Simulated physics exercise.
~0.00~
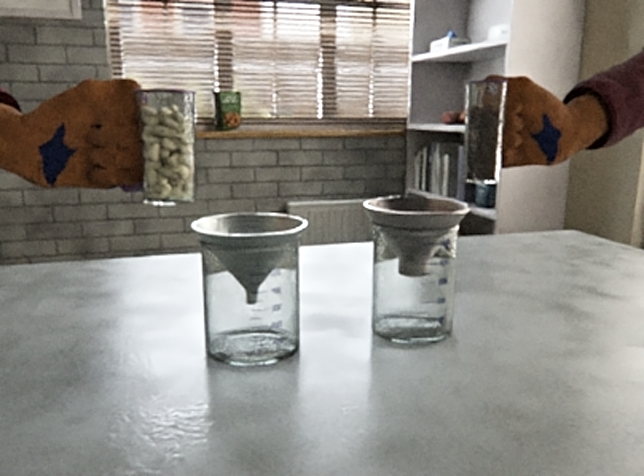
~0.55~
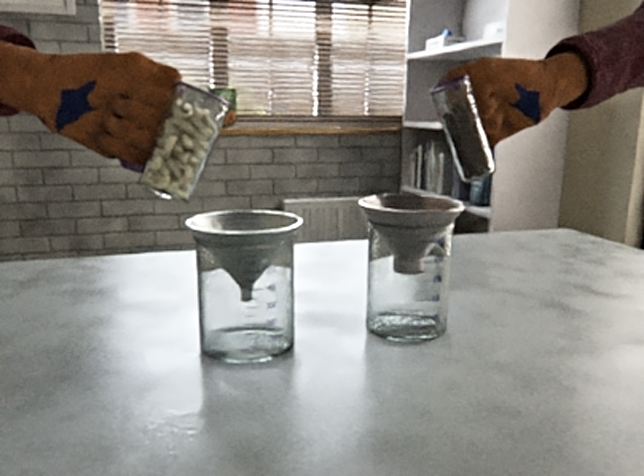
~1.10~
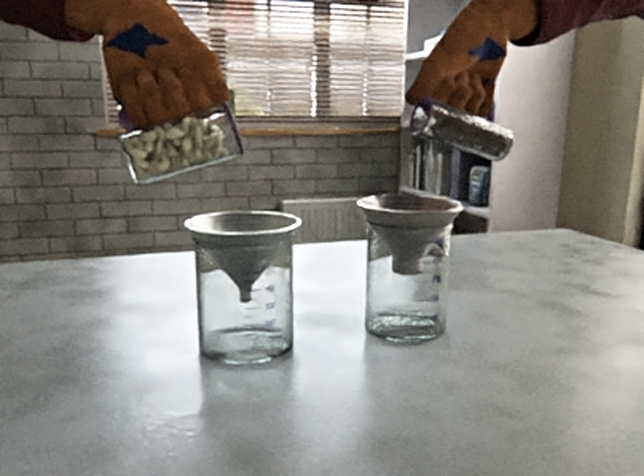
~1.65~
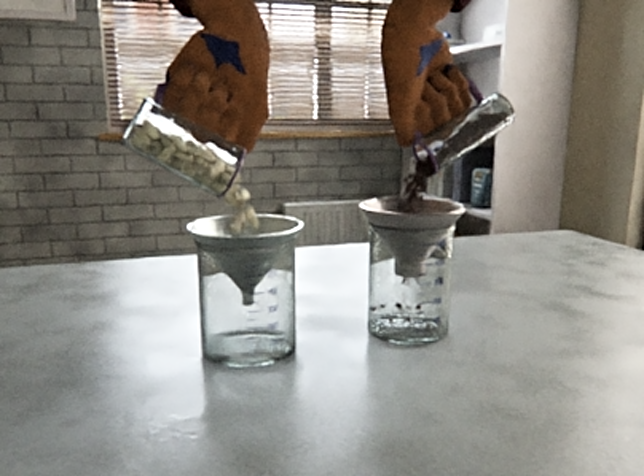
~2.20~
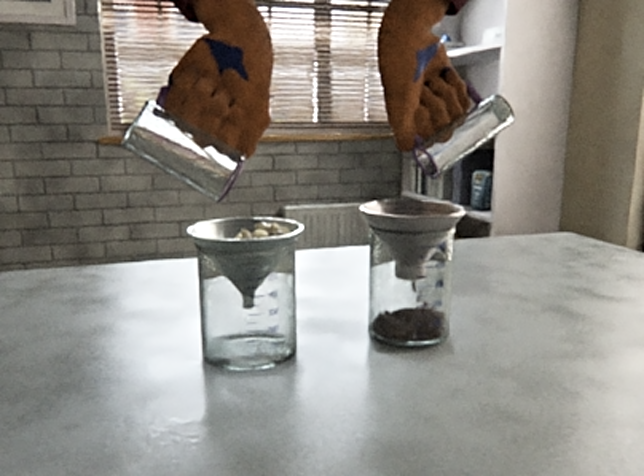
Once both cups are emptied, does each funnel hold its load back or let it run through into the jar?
The left funnel holds the pale pieces back, leaving its jar empty, while the right funnel lets the dark grains through into the jar.
Gloved hands tipping two clear cups over funnels, pale pieces jamming in the left funnel, dark grains dropping into the right jar.
